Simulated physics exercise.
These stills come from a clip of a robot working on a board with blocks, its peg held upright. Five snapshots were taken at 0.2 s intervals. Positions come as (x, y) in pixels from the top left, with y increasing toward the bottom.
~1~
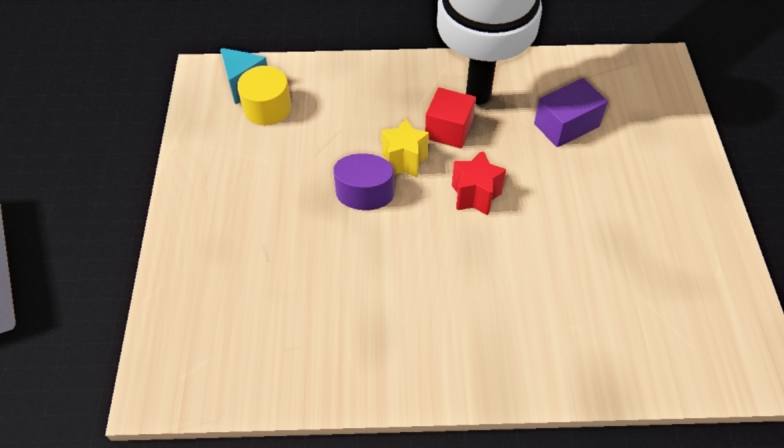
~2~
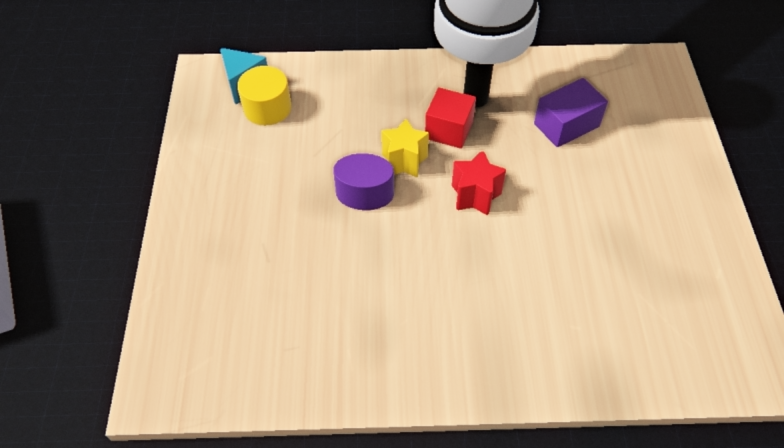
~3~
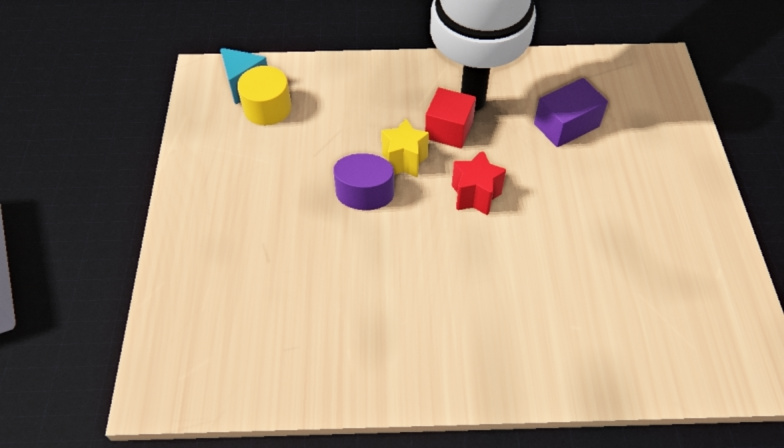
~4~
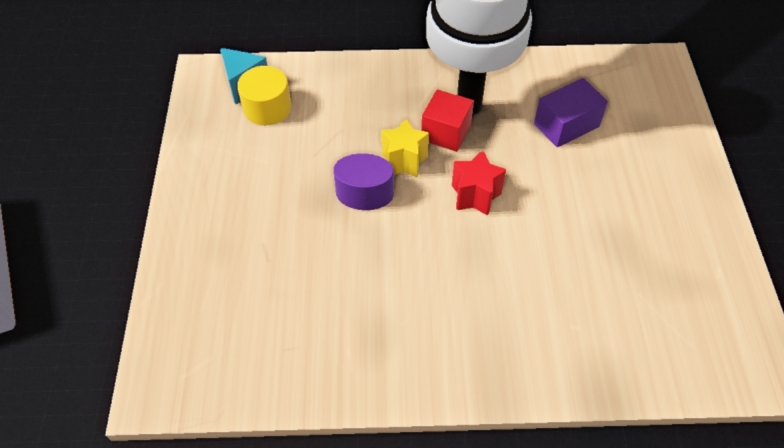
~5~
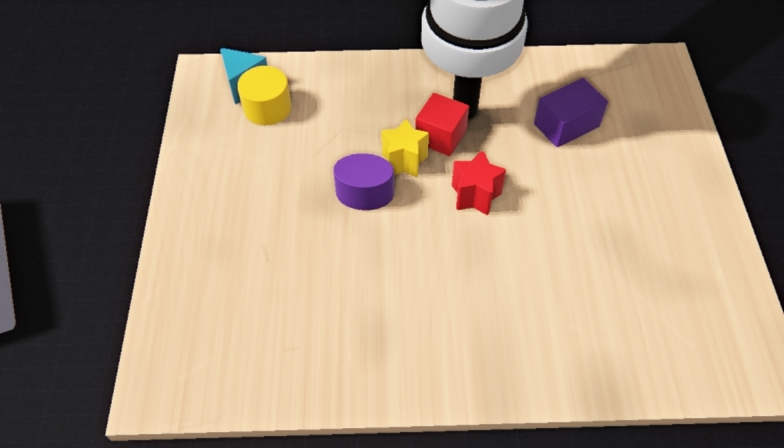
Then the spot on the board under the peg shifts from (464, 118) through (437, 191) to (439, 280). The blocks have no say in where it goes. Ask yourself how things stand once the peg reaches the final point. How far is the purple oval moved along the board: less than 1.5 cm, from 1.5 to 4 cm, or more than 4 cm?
Final distance: 1.5 to 4 cm.
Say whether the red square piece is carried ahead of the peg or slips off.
I think the peg loses the red square piece somewhere along the way.
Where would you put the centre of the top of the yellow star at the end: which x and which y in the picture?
At the end it should sit near (360, 148).
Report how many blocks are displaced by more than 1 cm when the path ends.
The way I see it, the answer is three or more.
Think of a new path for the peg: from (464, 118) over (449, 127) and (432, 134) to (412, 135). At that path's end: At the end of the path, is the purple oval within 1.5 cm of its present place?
No - that is not the case.
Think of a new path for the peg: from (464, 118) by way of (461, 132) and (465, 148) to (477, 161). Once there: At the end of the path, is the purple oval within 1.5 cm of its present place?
Answer: Yes.
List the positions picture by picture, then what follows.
In the first picture, tip of the peg (478, 96), middles of tops, purple oval (363, 170), yellow star (405, 137), red square piece (451, 105), red star (479, 172).
In the second picture, peg (476, 99), nothing pushed.
In the third picture, peg (473, 102), nothing pushed.
In the fourth picture, peg (469, 106), red square piece (448, 108).
In the fifth picture, peg (465, 111), purple oval (363, 170), yellow star (405, 137), red square piece (443, 111), red star (479, 172).
The first path, step by step. One third of the way, peg (446, 159); purple oval (345, 177); yellow star (365, 149), turned 15° clockwise; red square piece (412, 144), turned 65° clockwise.
Two thirds of the way, peg (432, 213); purple oval (342, 178); yellow star (360, 148), turned 10° clockwise; red square piece (408, 147), turned 80° clockwise.
At the end, peg (440, 273); purple oval (342, 178); yellow star (360, 148), turned 10° clockwise; red square piece (408, 147), turned 80° clockwise; red star unmoved.
